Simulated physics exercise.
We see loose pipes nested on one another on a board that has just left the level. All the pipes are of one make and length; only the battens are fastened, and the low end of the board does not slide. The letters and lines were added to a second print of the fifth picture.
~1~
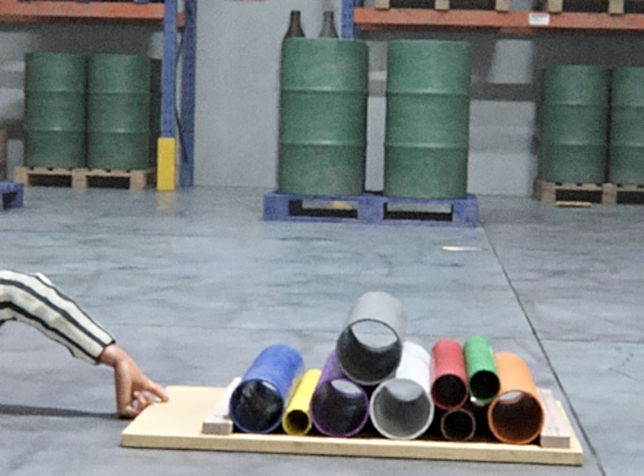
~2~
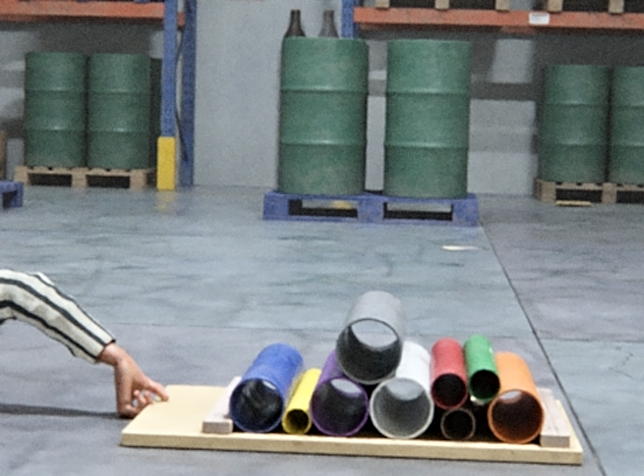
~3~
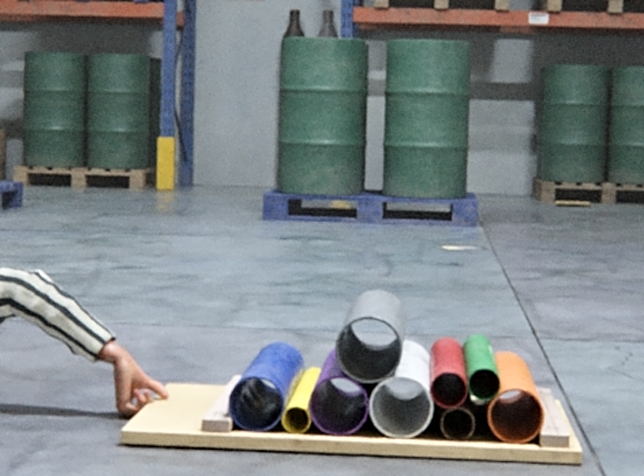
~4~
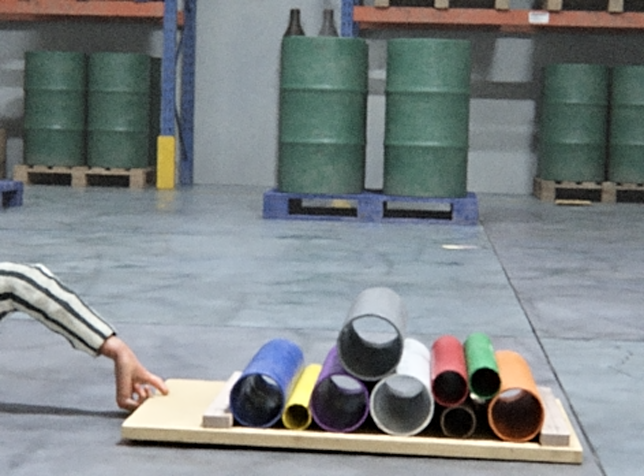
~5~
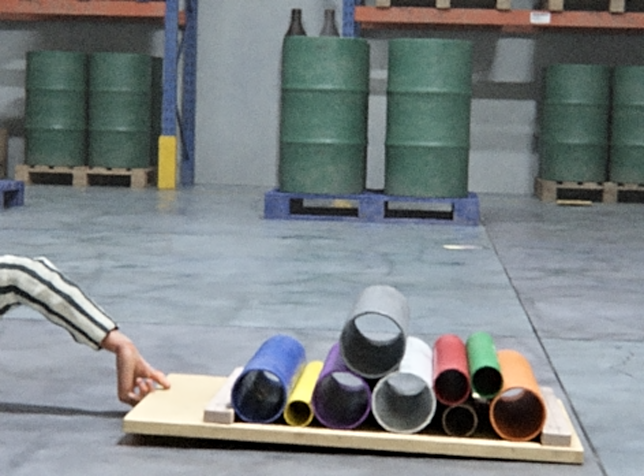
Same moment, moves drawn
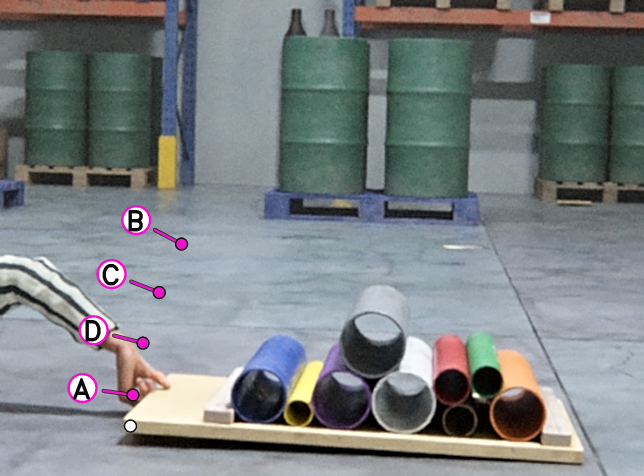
Hand in a striped sleeve slightly raising the left end of a wooden board holding stacked colourful pipes in a warehouse.
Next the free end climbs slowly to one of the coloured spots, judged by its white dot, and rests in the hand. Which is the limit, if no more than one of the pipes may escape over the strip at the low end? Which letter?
The last mark within the limit is B.
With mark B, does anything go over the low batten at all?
At B: Yes.
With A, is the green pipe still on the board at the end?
Yes.
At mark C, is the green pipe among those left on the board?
The green pipe: No.
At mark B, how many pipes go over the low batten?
The count is one.
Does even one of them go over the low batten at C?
Yes.
On the marked copy, A at (133, 395); B at (182, 244); C at (159, 293); D at (143, 343); the white dot at (131, 426).
With B. Early on, board at 16°.
Further on, board at 26°.
At the end, board at 26°, one over the low batten (green).
As for the rest, A none over the low batten; C one over the low batten (green); D one over the low batten (green).
